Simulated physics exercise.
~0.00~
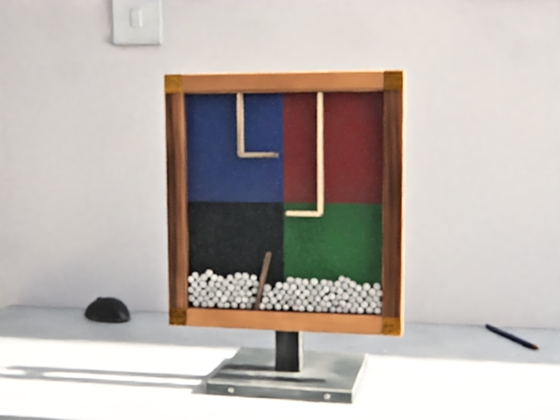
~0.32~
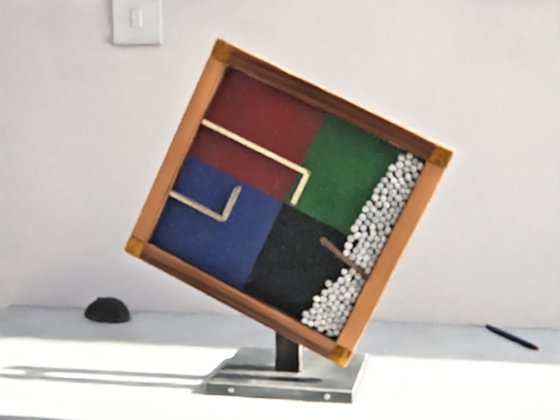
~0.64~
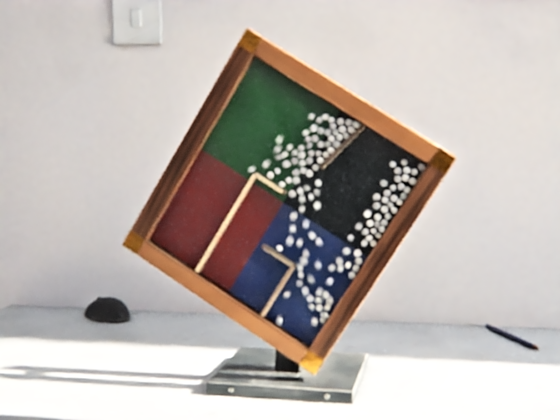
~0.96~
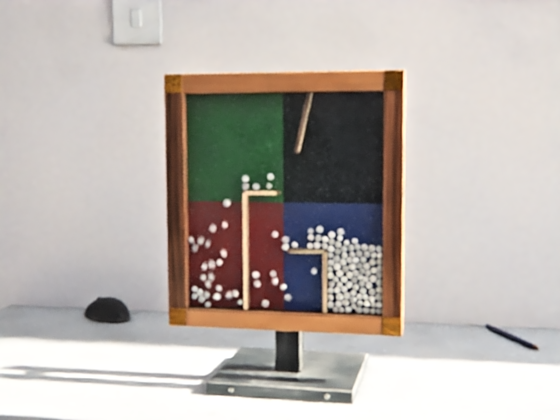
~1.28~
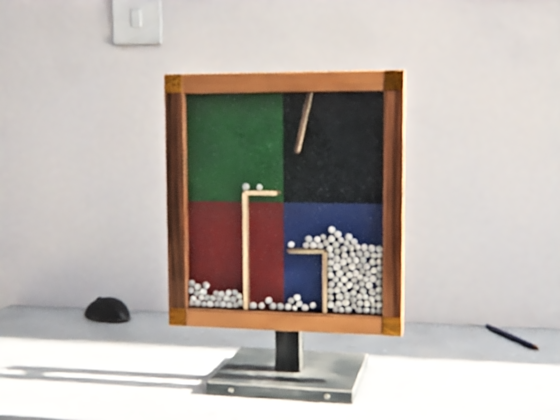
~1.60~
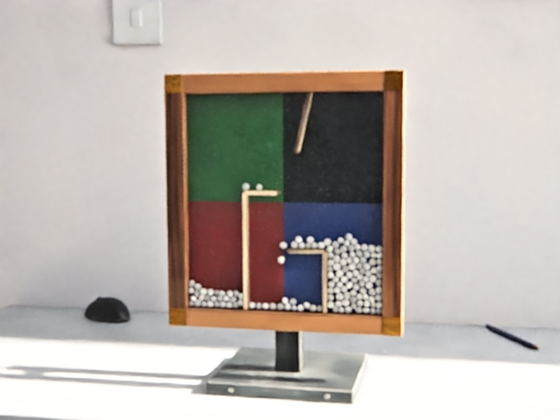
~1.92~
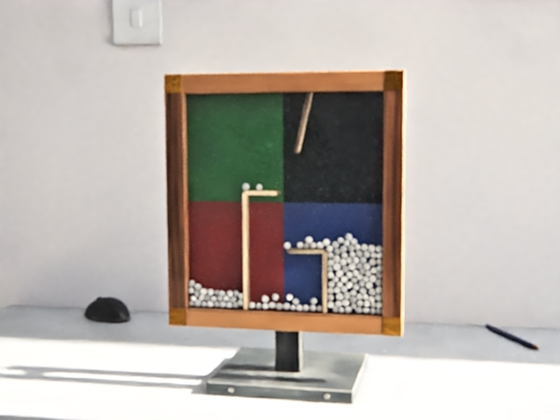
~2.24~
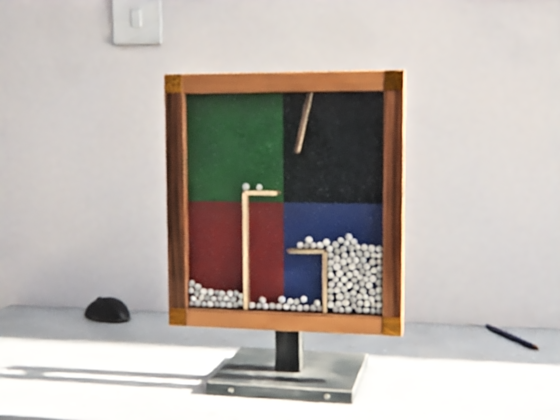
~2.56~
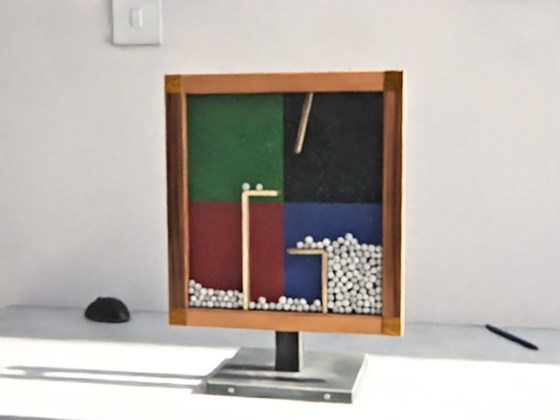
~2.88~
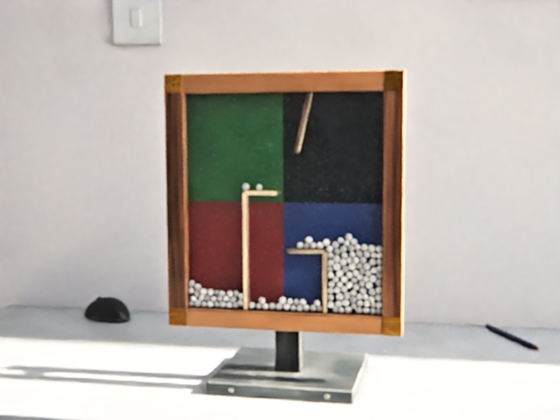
On a white table, a square wooden-framed maze with four coloured quarters and a layer of small white balls turns upside down on its stand. The balls slide and tumble past the inner walls, then settle mostly in the blue quarter, with fewer in the red and a couple on a ledge.
